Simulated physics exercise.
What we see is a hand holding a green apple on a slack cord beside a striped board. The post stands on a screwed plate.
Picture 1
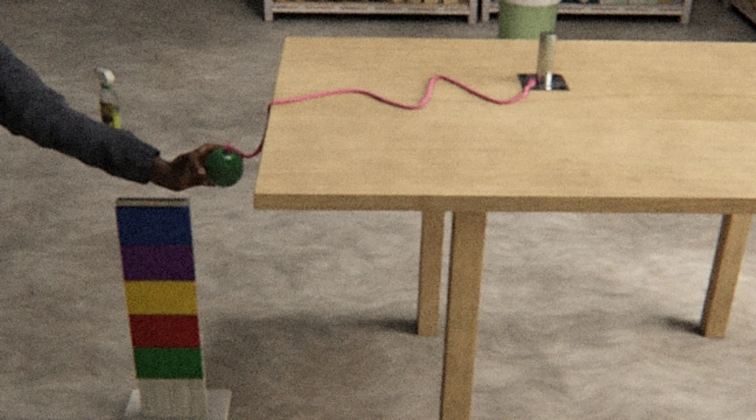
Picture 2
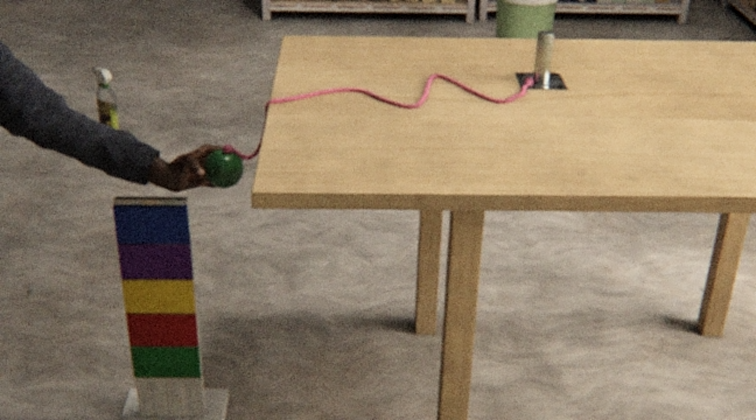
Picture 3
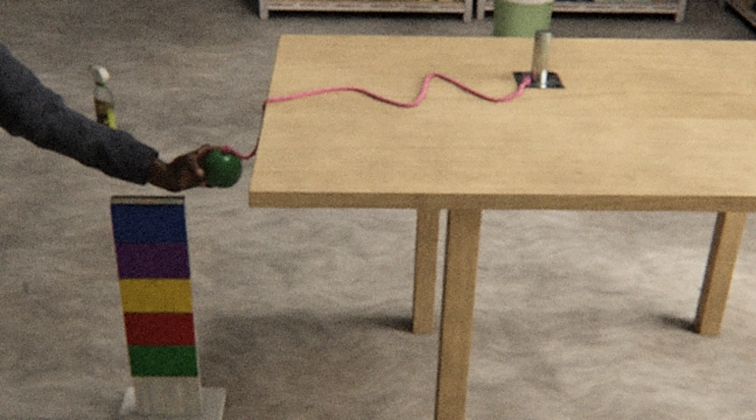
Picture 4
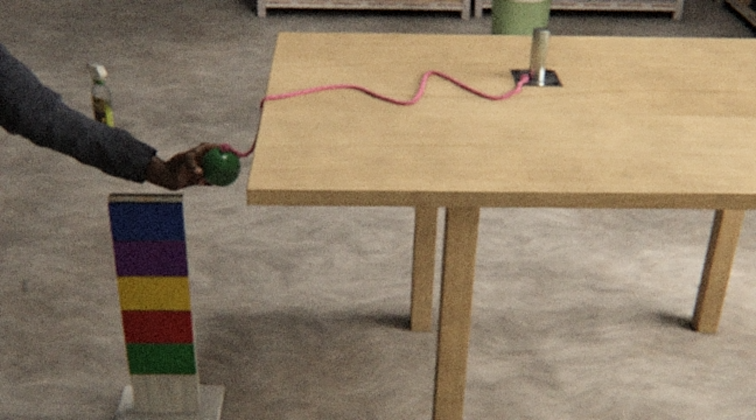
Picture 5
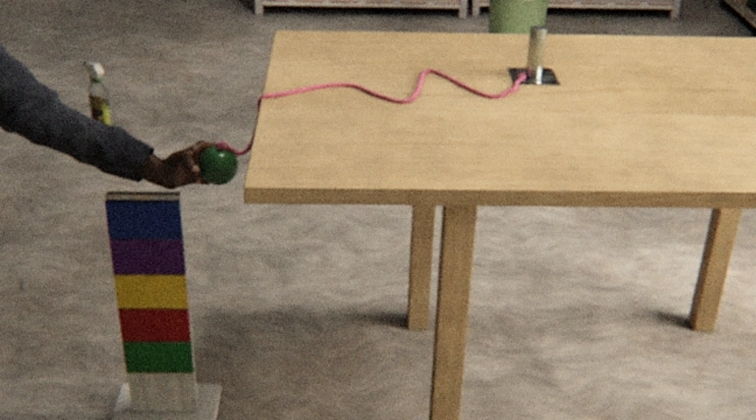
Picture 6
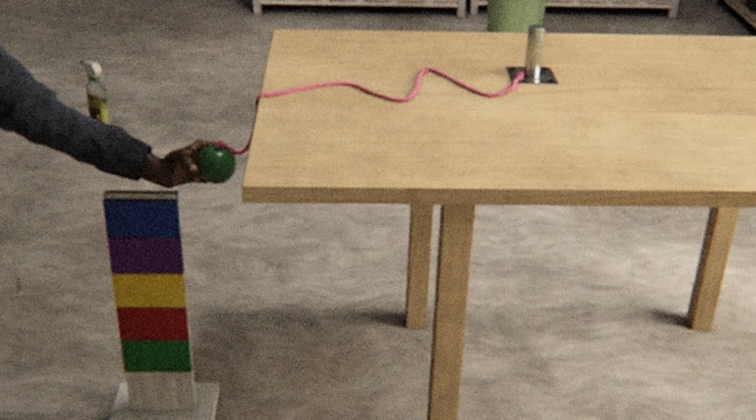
We see a hand holding a green ball-like object on a slack pink cord beside a wooden table, above a board striped blue, purple, yellow, red and green; nothing moves apart from a slight drift of the whole view.
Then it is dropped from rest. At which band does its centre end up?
Its centre hangs level with the red band.
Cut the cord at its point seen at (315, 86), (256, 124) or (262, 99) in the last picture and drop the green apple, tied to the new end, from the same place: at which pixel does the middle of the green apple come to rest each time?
The places are (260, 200), (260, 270) and (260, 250).
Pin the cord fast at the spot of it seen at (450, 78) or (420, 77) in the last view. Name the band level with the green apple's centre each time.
In that order: Yellow; purple.
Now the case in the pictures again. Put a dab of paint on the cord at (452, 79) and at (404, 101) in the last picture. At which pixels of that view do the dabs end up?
They go to (397, 82) and to (273, 91).
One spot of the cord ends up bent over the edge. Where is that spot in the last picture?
Near (391, 99).
Soon after, apple near (260, 304); level with red.
Then, apple near (273, 309); level with red.
At rest, apple near (269, 313); level with red. Its middle rests at the red band.
